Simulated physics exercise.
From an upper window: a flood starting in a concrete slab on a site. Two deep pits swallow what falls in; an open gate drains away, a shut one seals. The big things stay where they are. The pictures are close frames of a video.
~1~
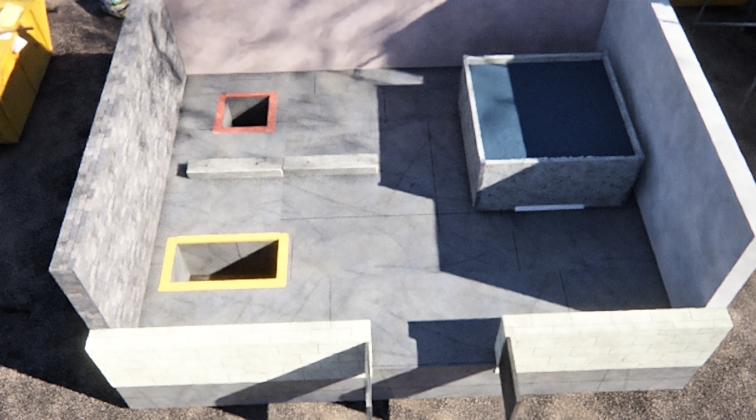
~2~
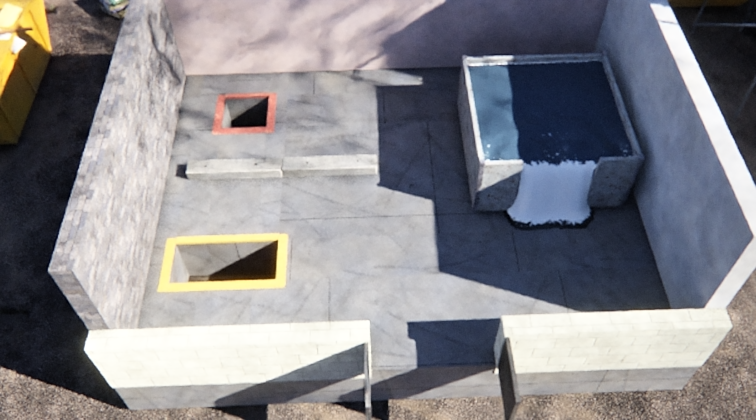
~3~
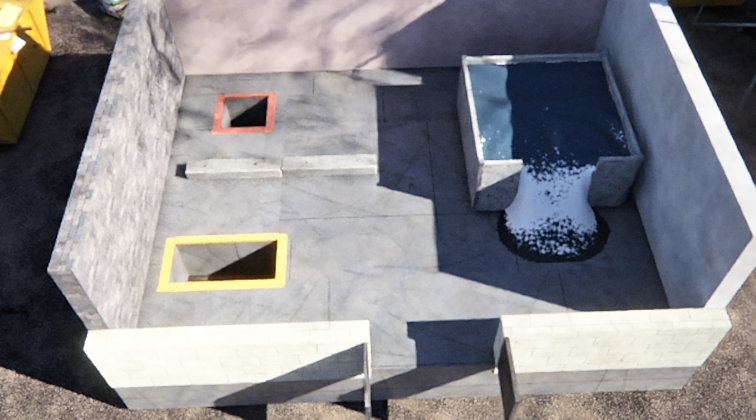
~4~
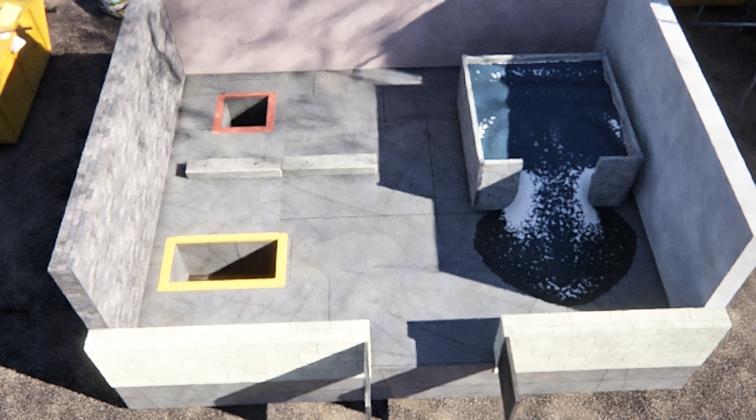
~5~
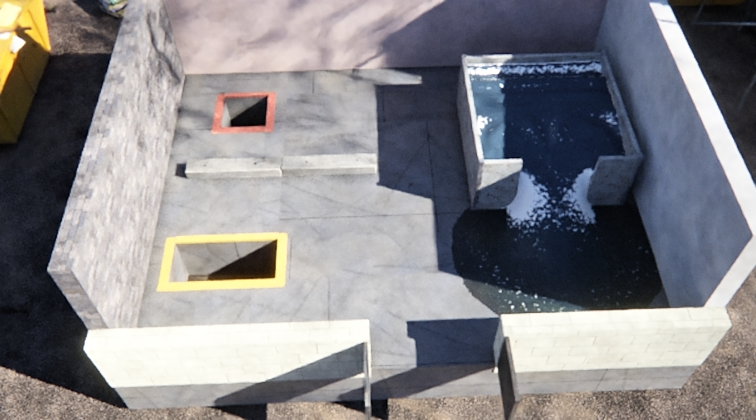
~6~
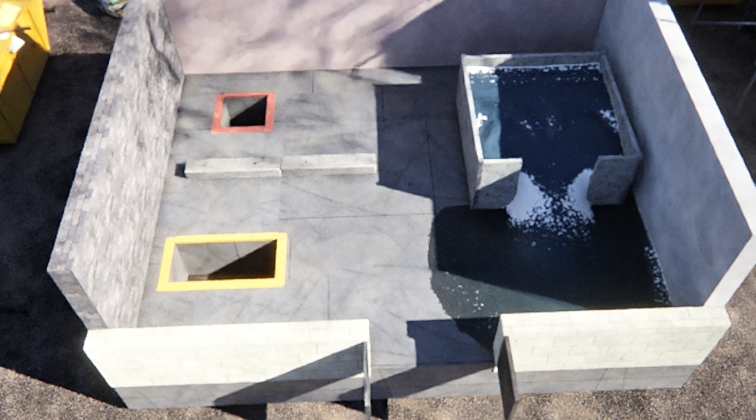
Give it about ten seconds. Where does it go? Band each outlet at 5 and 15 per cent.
In the end: The gate takes over 15 %; the yellow pit takes over 15 %; the red pit takes under 5 %.
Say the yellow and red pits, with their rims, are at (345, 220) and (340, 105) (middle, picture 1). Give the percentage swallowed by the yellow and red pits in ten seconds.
In per cent: Yellow 10, red 6.
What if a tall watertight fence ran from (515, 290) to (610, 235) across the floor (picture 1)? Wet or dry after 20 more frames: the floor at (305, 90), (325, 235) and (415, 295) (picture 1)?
One after the other: Dry, covered, wet.
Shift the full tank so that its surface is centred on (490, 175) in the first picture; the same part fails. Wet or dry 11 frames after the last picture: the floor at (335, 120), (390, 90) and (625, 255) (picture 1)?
In that order: Free of water, not flooded, wet.
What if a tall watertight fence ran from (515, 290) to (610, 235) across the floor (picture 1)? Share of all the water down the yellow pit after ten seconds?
Parts in a hundred: Yellow 35.
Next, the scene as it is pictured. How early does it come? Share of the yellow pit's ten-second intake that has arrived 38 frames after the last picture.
About 45 per cent.
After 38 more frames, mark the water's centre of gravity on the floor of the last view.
Close to (477, 215).
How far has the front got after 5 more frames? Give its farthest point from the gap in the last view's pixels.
Around (355, 350).
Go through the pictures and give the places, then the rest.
The open tank at (547, 109) is whole and still, in the first frame.
The front is at (514, 219), out from the gap at (553, 188), in the second frame.
The front is at (579, 256), out from the gap at (551, 190), in the third frame.
Water pours out at (552, 191) and has run to (581, 299), in the fourth frame.
Water pours out at (551, 191) and has run to a hidden place, in the fifth frame.
The front is at a hidden place, out from the gap at (551, 190), in the sixth frame.
A moment on, water covers 25 % of the floor; the gate 1 %, the yellow pit 0 %, the red pit 0 %.
Next, water covers 30 % of the floor; the gate 5 %, the yellow pit 0 %, the red pit 0 %.
Then, water covers 50 % of the floor; the gate 10 %, the yellow pit 2 %, the red pit 0 %.
Later, water covers 70 % of the floor; the gate 17 %, the yellow pit 11 %, the red pit 0 %.
In the end, water covers 85 % of the floor; the gate 25 %, the yellow pit 25 %, the red pit 2 %.
